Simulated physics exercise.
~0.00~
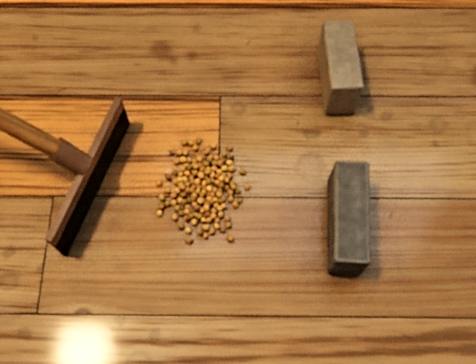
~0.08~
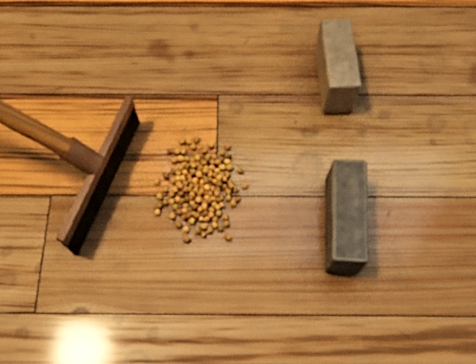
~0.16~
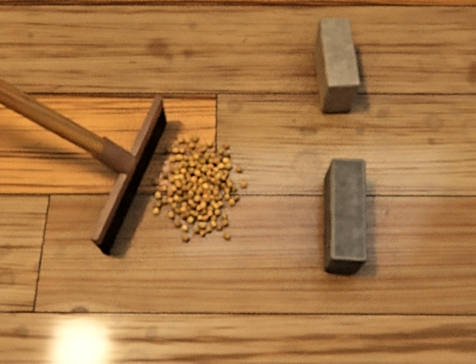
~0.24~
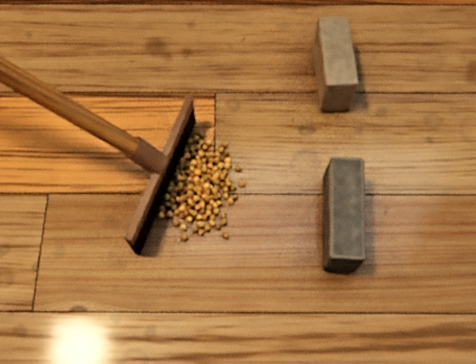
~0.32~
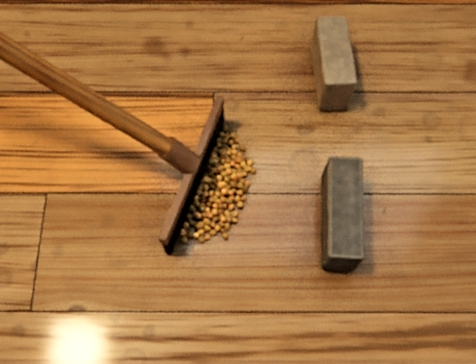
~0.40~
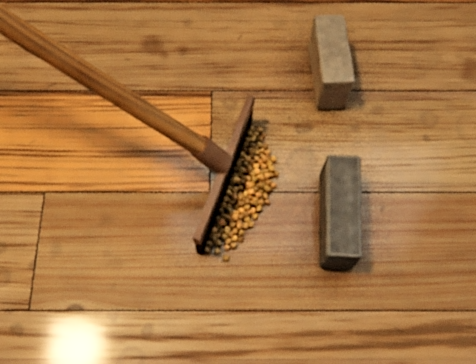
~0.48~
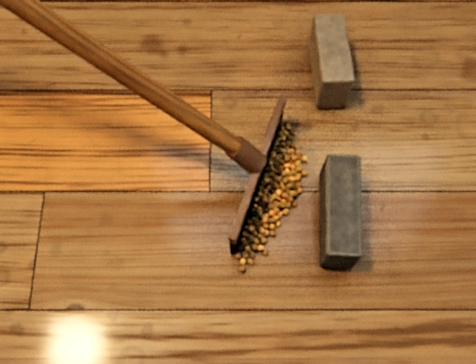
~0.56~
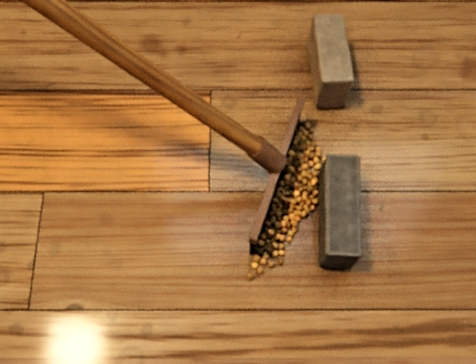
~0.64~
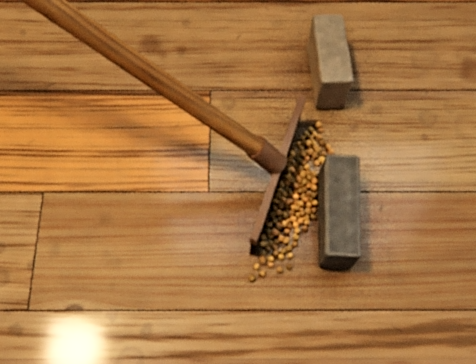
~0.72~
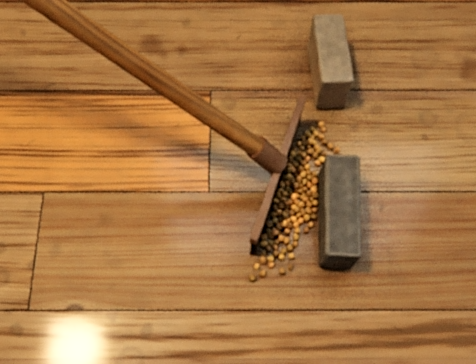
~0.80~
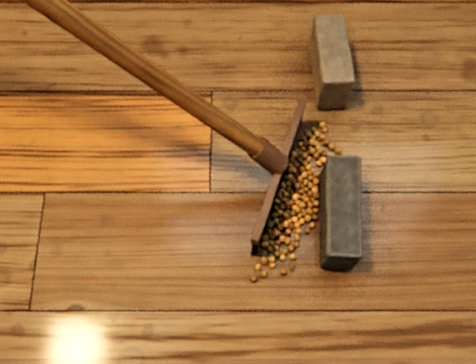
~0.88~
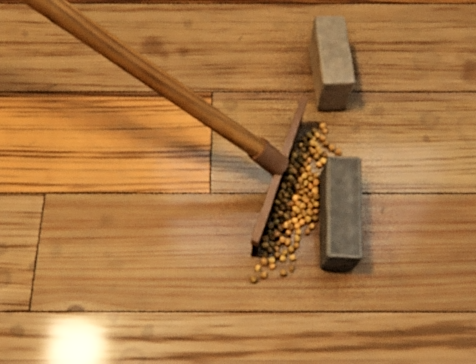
A brown wooden squeegee with a long handle reaching in from the upper left slides rightward across a plank floor, seen from above at a slight angle. Ahead of it lies a loose round heap of golden chickpeas, and beyond that two grey blocks stand to the right, one above the other with a gap between them. The blade meets the heap and pushes it along, squashing it into a slanted band. The band packs against the left side of the lower block, and the blade stops. A few pieces edge toward the gap, while nearly all stay held before the blocks.
